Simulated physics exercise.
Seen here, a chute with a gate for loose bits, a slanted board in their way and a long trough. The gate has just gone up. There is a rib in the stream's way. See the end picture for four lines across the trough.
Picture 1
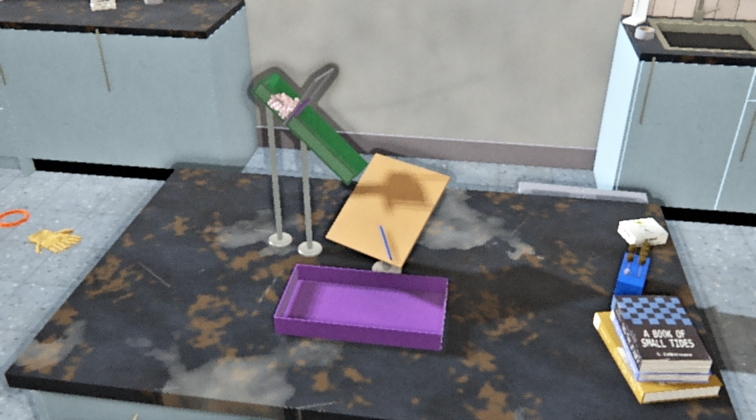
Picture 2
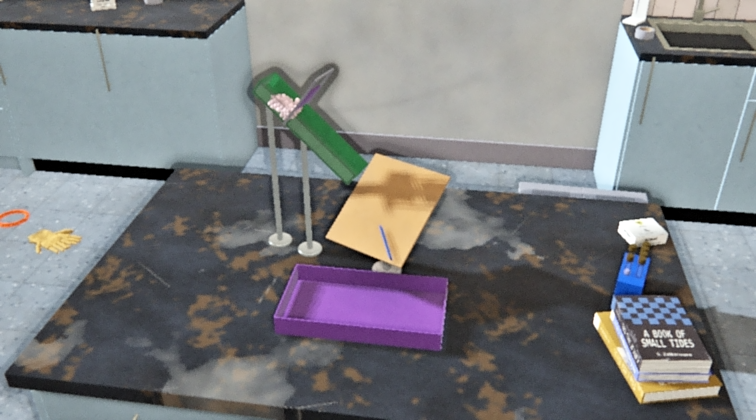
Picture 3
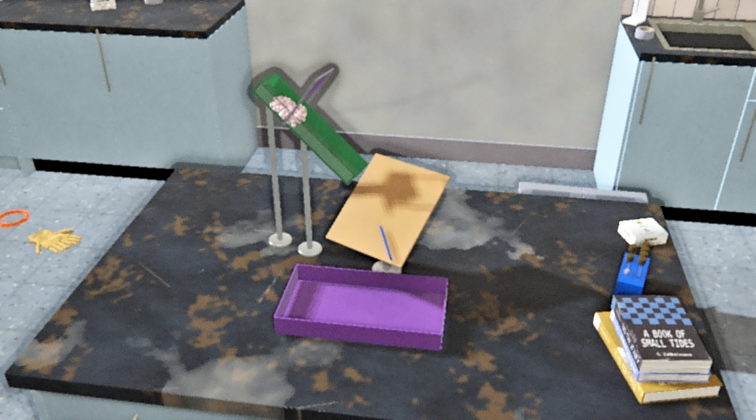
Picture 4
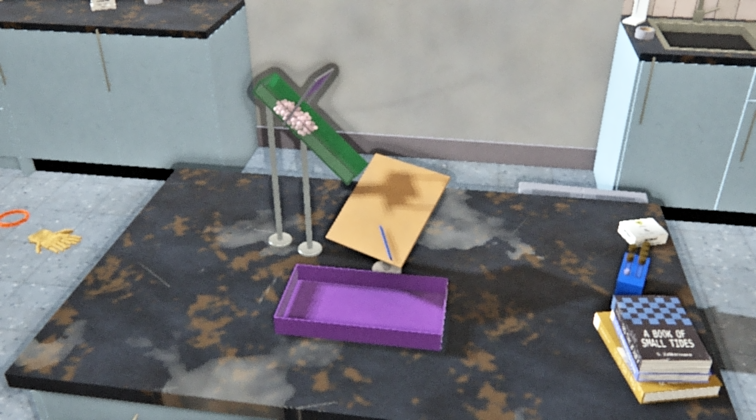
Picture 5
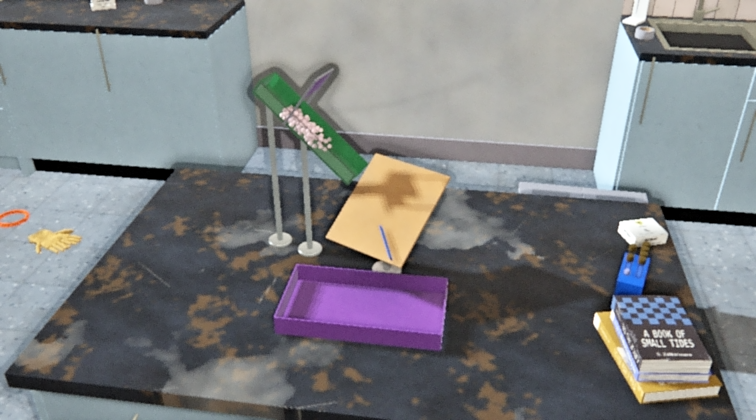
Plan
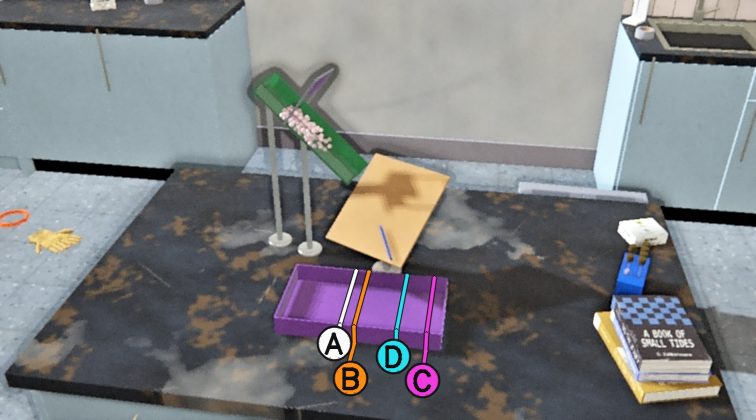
The footage shows a green chute on thin stands above a slanted tan board and an empty purple trough on a dark, mottled countertop, as small pale pink pieces slide down the chute toward the right, spreading into a longer stream.
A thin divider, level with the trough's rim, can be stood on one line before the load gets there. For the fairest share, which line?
D is best.
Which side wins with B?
More lands on the right.
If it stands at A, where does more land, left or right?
More lands on the right.
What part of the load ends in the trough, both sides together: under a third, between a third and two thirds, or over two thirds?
Over two thirds.
On the marked copy, line A crosses the front rim at (340, 324); line B crosses the front rim at (354, 325); line C crosses the front rim at (426, 333); line D crosses the front rim at (396, 330).
For line A, of what is caught, about a tenth on the left of the divider, the larger part on the right.
For line B, of what is caught, roughly a quarter on the left of the divider, the larger part on the right.
For line C, of what is caught, almost all on the left of the divider, about a tenth on the right.
For line D, of what is caught, roughly half on the left of the divider, roughly half on the right.
